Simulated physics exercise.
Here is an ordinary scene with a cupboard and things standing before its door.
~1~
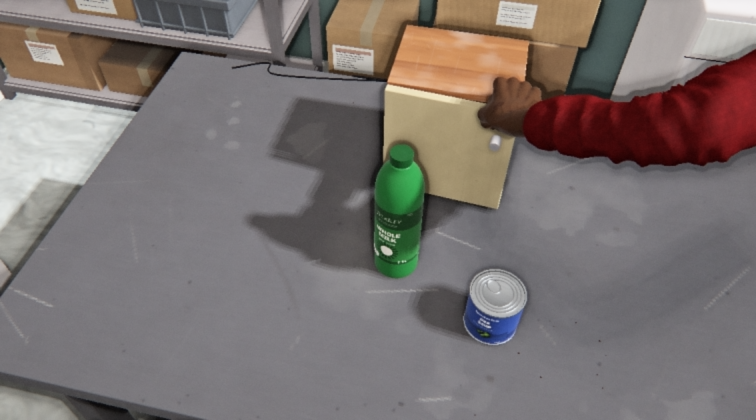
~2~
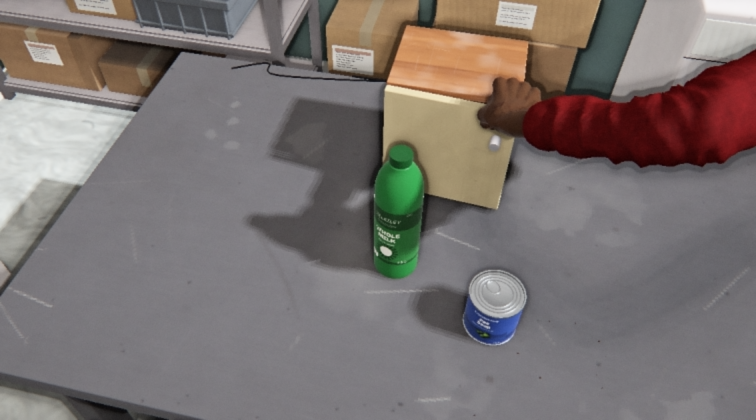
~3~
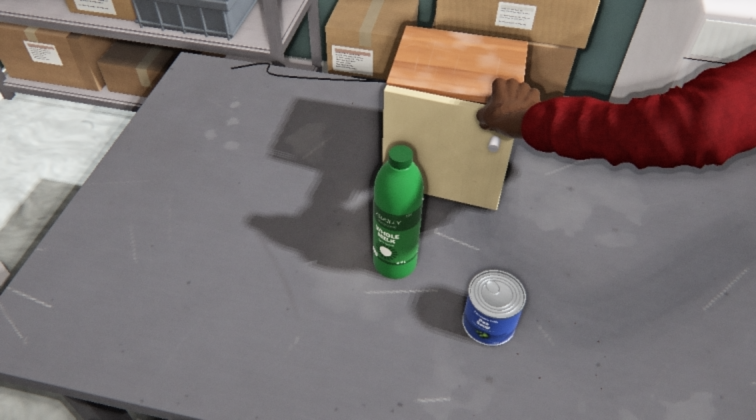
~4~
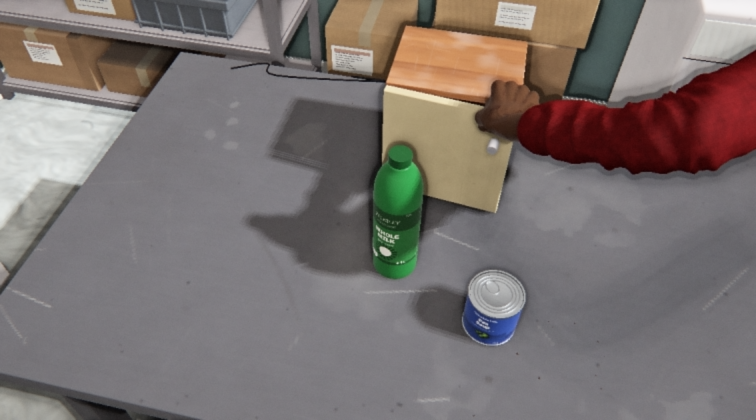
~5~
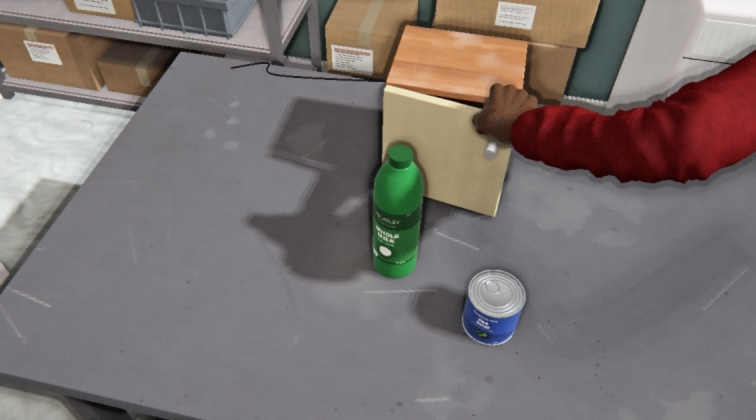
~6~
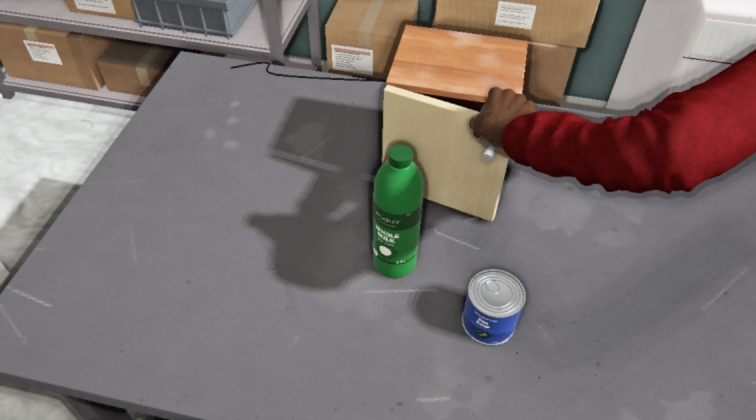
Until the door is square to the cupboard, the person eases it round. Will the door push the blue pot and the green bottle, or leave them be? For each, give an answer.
I'd say the blue pot is left be, the green bottle gets pushed.
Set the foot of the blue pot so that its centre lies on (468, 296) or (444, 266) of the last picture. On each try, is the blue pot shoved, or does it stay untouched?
Well, it goes undisturbed the first time and gets pushed the second.
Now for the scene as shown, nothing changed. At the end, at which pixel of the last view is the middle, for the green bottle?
It ends up around (333, 216).
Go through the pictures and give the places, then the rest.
The first frame shows door 4° open; blue pot (494, 308); green bottle (398, 212); door (445, 154).
The second frame shows door 4° open; green bottle (398, 213); door (444, 155).
The third frame shows door 4° open; blue pot (493, 309); door (443, 155).
The fourth frame shows door 6° open; green bottle (397, 213); door (442, 156).
The fifth frame shows door 9° open; blue pot (493, 308); door (441, 158).
The sixth frame shows door 12° open; blue pot (493, 308); green bottle (397, 213); door (440, 160).
Then, 1.22 s later than the last frame, door 63° open; blue pot at rest near (493, 308); green bottle shifted a little near (388, 215).
Then, 1.52 s later than the last frame, door 75° open; blue pot at rest near (493, 308); green bottle shifted about its own width near (364, 217).
Then, 1.76 s later than the last frame, door 85° open; blue pot at rest near (493, 308); green bottle shifted about its own width near (343, 217).
When it is over, the blue pot escapes contact, near (493, 308); the green bottle gets knocked, near (333, 216).
